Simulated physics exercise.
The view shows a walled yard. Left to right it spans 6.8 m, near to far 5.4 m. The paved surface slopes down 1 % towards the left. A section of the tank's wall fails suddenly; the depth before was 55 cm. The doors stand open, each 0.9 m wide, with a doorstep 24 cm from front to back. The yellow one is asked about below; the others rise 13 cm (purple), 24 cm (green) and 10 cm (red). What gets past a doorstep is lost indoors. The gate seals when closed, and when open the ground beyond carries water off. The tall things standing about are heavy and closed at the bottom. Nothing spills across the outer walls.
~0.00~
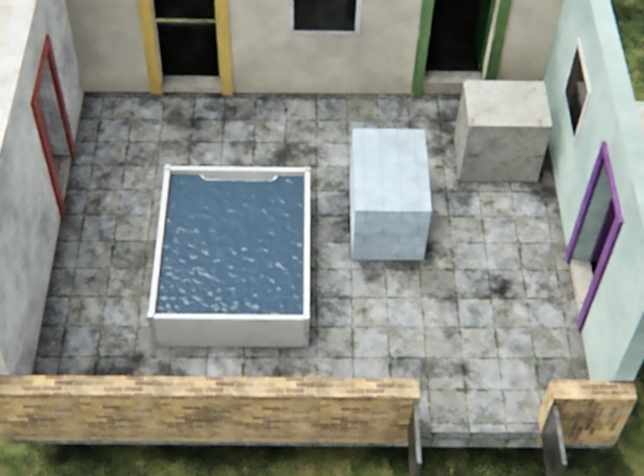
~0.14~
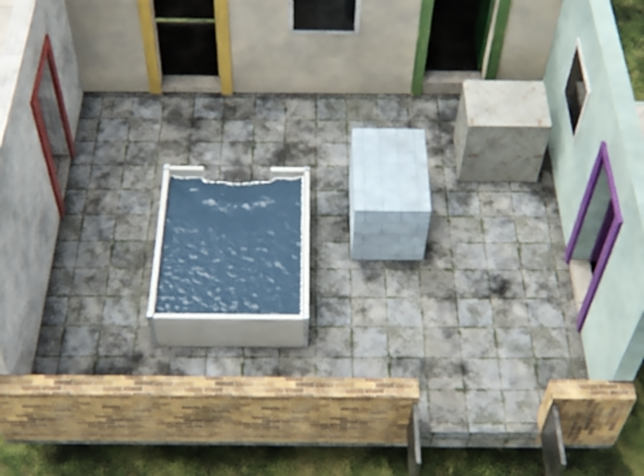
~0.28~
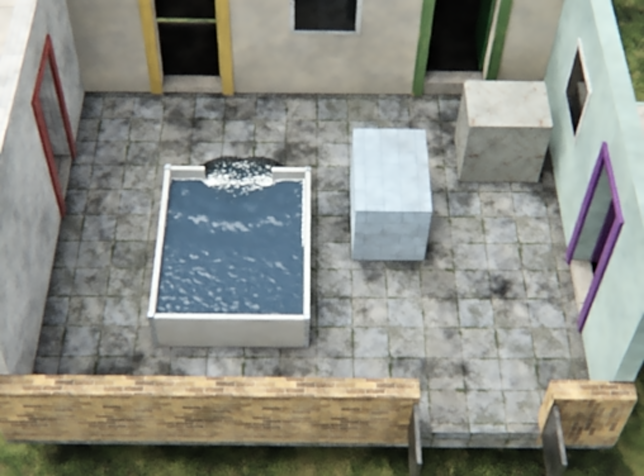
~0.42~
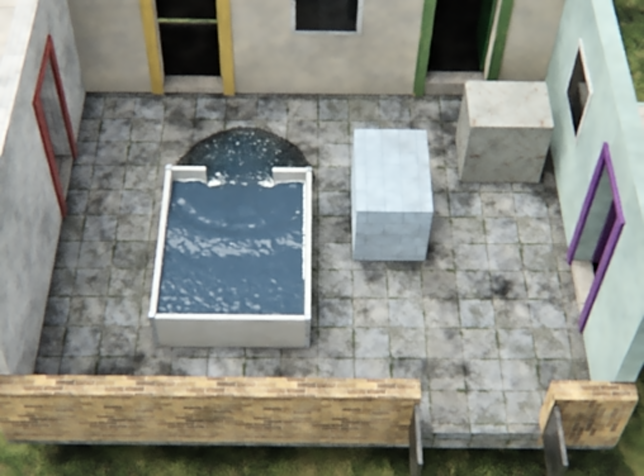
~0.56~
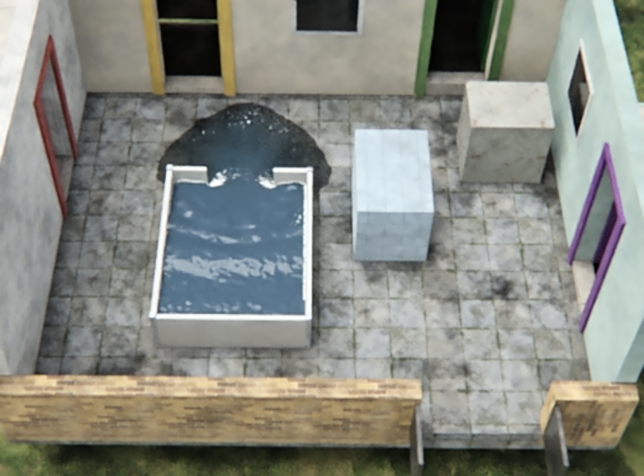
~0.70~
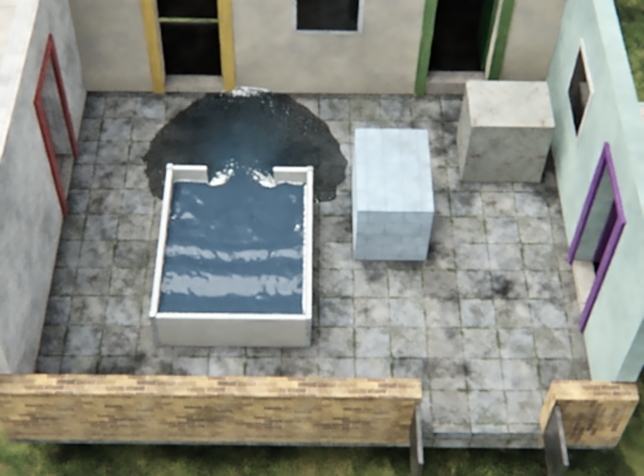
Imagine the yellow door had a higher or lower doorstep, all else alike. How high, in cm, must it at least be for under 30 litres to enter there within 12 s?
Close to 19 cm is just enough.
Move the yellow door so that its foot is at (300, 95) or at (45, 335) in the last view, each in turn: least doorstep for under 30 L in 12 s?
Roughly 18 and 8.5 cm.
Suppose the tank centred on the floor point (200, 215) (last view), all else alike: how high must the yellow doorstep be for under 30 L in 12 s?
About 32 cm.
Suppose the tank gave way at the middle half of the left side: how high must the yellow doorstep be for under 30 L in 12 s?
Some 7.5 cm.
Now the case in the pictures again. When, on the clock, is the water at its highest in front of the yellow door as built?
At about 2.0 s.
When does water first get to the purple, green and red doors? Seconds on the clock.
Arrival: Purple 4.5 s, green 1.8 s, red 2.4 s.
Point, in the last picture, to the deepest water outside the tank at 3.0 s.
Near (86, 99).
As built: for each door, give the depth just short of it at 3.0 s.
Depths in cm: Purple 0, green 6, yellow 21, red 6.
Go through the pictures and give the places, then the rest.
The first frame shows the tank at (234, 243) is whole and still, 55 cm deep; the yellow door at (187, 42) is dry.
In the second frame, the front is at a hidden place, 0.3 m from the gap on the far side; 0.2 m2 of floor is wet, 55 cm left at the back.
In the third frame, the gap is on the far side, the front 0.7 m out at (217, 164); the back of the tank holds 55 cm.
In the fourth frame, the gap is on the far side, the front 1.3 m out at (233, 133); the back of the tank holds 55 cm.
In the fifth frame, the front is at (244, 107), 1.8 m from the gap on the far side; 2.6 m2 of floor is wet, 55 cm left at the back.
In the sixth frame, the gap is on the far side, the front 2.1 m out at (217, 94); the back of the tank holds 54 cm; 0.3 m in a straight line remain to the yellow door at (190, 41).
After 1.4 s water covers 20 % of the floor, deepest (32 cm) near (239, 193); 23 cm at the yellow door, 18 litres in over its 11 cm doorstep.
After 3.0 s water covers 35 % of the floor, deepest (28 cm) near (86, 99); 21 cm at the yellow door, 106 litres in over its 11 cm doorstep.
After 12.0 s water covers 95 % of the floor, deepest (12 cm) near (83, 116); 8 cm at the yellow door, 156 litres in over its 11 cm doorstep.
At the yellow door as built, the water arrived by 0.8 s and peaked near 25 cm at 2.0 s.
With a doorstep of 17 cm, 50 litres would have come in within the 12 s; with 23 cm, 8 litres. So under 30 litres takes about 19 cm.
